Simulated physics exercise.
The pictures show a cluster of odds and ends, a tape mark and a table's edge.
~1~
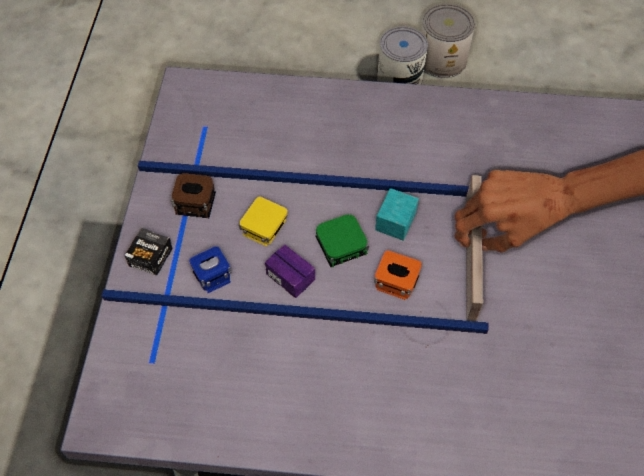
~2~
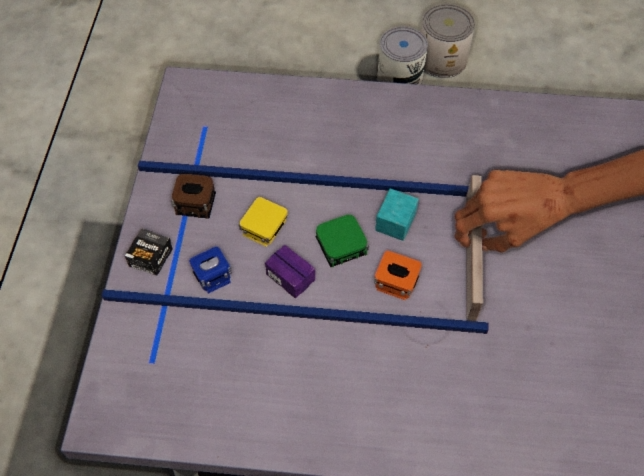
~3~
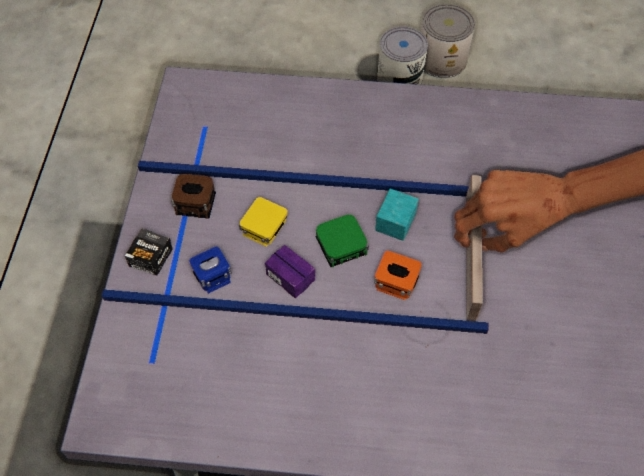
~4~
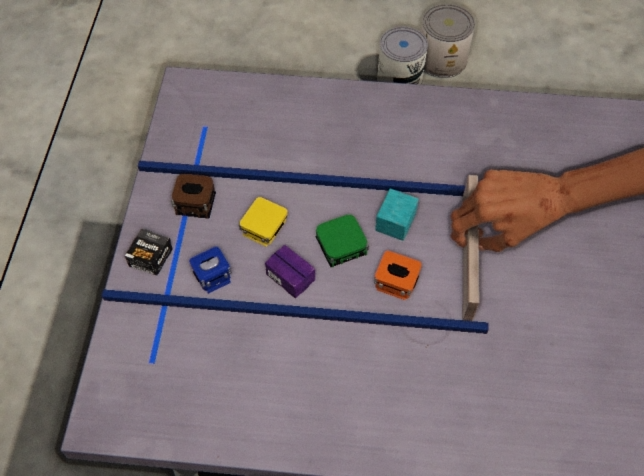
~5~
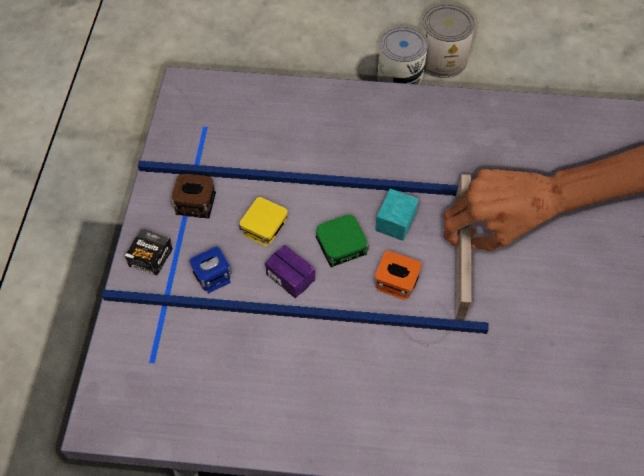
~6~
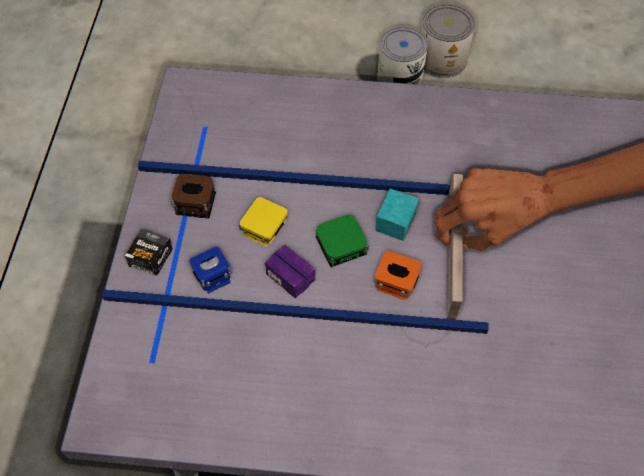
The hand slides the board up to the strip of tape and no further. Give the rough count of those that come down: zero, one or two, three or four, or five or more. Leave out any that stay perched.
The number that fall off is three or four.
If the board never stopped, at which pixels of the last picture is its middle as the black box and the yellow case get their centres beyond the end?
For the black box at (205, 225), for the yellow case at (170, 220).
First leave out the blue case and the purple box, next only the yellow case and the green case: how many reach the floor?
1 in the first case, 1 in the second.
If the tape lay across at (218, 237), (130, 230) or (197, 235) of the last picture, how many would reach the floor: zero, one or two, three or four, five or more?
In that order: None; at least five; 3 or 4.
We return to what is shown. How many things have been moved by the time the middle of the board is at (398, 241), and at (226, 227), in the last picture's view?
2 and 8.
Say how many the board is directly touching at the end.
2 of them.
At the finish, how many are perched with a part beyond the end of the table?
3 of them.
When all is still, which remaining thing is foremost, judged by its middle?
The purple box ends nearest.
A little later, none off yet; black box at rest near (149, 252); brown case at rest near (194, 196); blue case at rest near (211, 270).
When it is over, the number that fall off is three or four; down, blue case, brown case and black box.
